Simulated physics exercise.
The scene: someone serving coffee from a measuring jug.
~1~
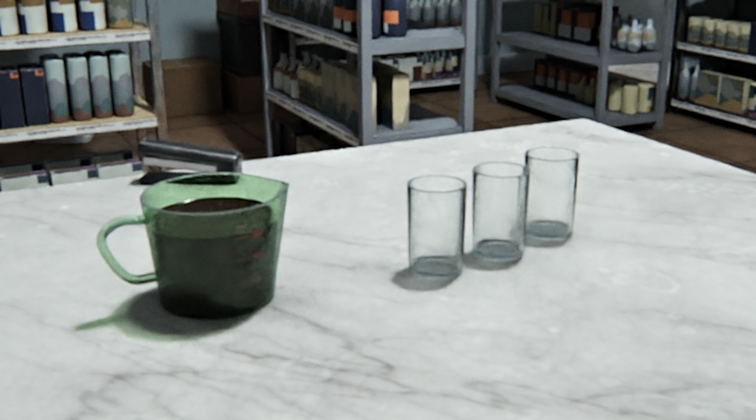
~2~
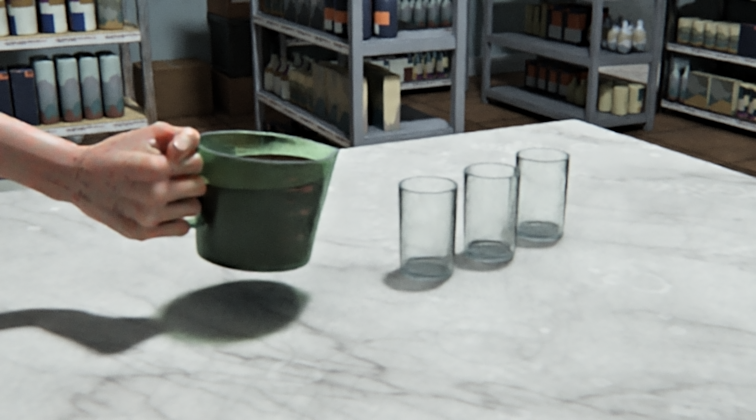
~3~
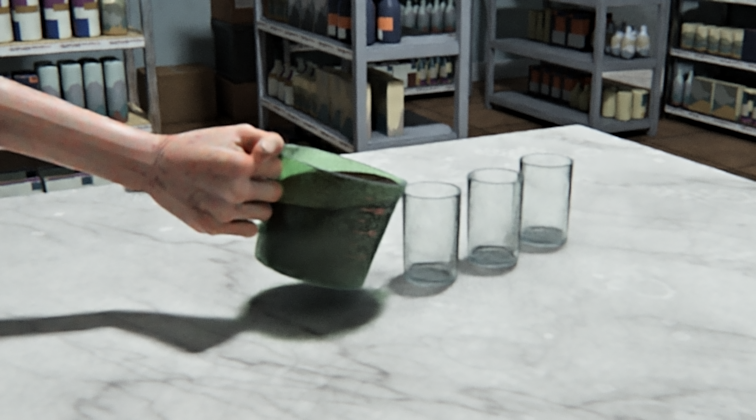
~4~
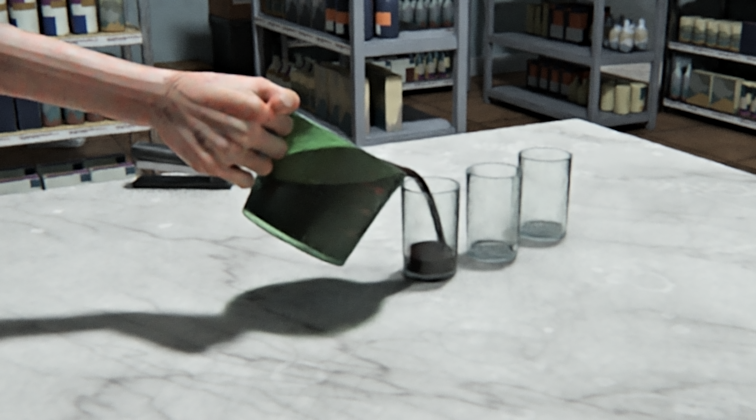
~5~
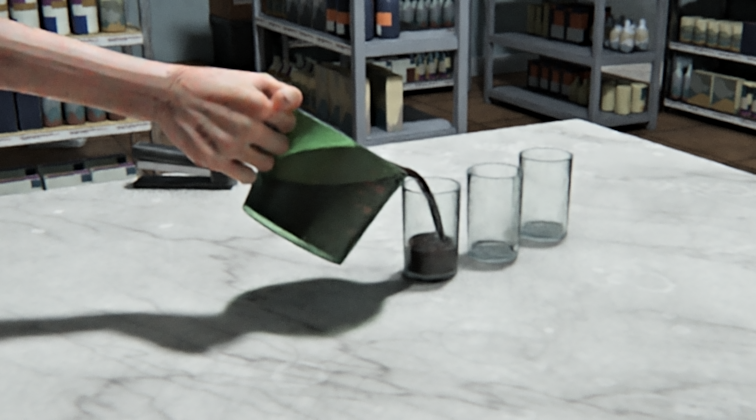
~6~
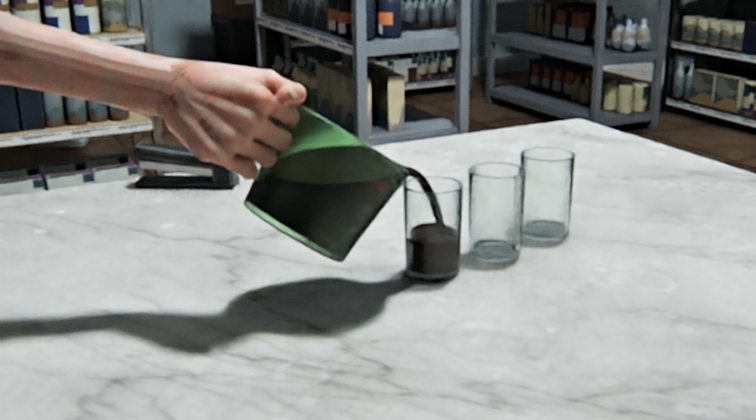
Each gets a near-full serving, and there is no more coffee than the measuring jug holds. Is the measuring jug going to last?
It goes round.
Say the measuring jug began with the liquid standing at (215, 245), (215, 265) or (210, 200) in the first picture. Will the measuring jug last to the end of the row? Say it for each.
In turn: Short, too little, goes round.
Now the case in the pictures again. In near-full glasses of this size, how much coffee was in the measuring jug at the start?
It makes near 4.0.
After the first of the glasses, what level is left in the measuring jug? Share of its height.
Close to 60 %.
Soon after, the first is about two thirds full.
Later, the first is done and the measuring jug has about three quarters of its load.
In the end, all three are full and about a quarter of the coffee is over.
